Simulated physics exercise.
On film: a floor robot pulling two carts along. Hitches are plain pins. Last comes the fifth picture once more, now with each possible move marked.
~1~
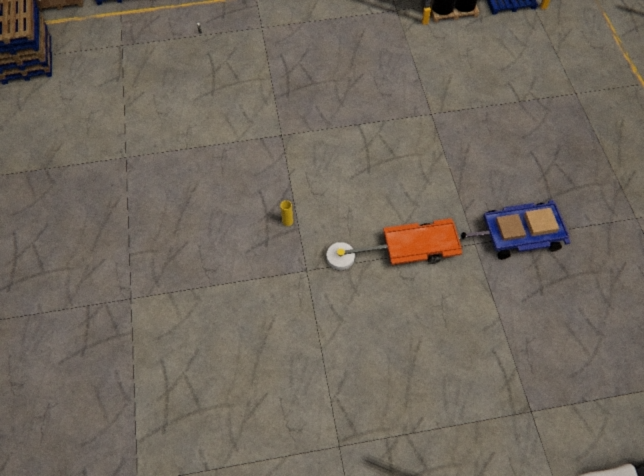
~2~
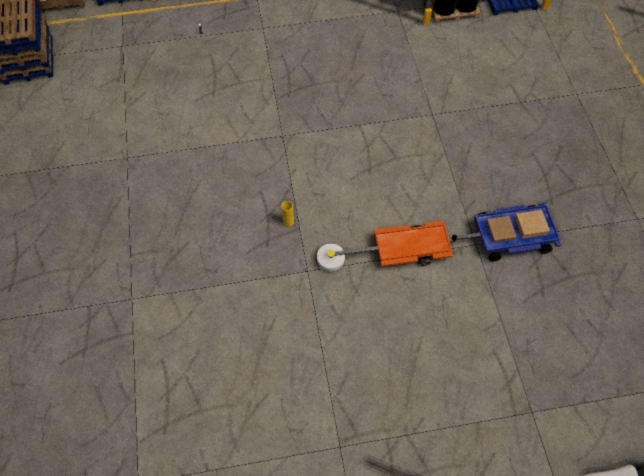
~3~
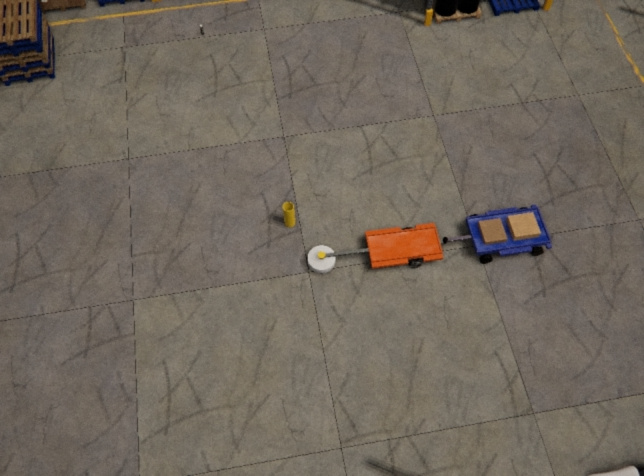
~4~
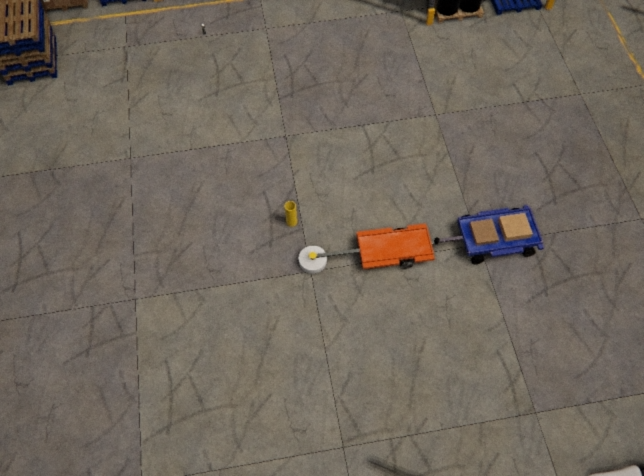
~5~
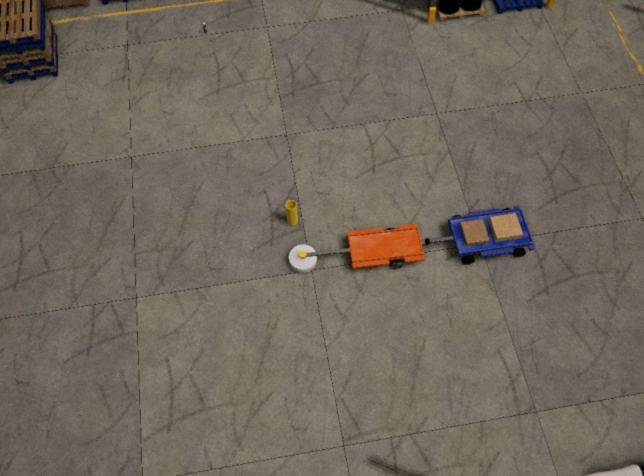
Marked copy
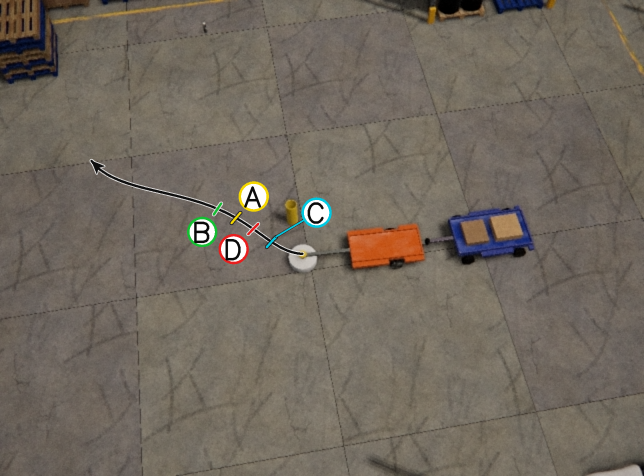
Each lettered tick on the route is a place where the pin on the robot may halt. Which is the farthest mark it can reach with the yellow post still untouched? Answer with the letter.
It can go as far as D.
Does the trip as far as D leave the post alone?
Yes.
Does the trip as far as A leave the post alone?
No.
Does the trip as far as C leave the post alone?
Yes.
On the marked copy, A at (236, 218); B at (218, 209); C at (271, 242); D at (253, 229); the route from (303, 254) via (195, 201) to (91, 161).
With D. Early on, robot (283, 252), last cart (471, 234).
Further on, robot (267, 242), last cart (454, 237).
At the end, robot (254, 233), last cart (439, 240); nothing has been touched.
As for the rest, A is too far, the post has been hit; B is too far, the post has been hit; C is safe but short.
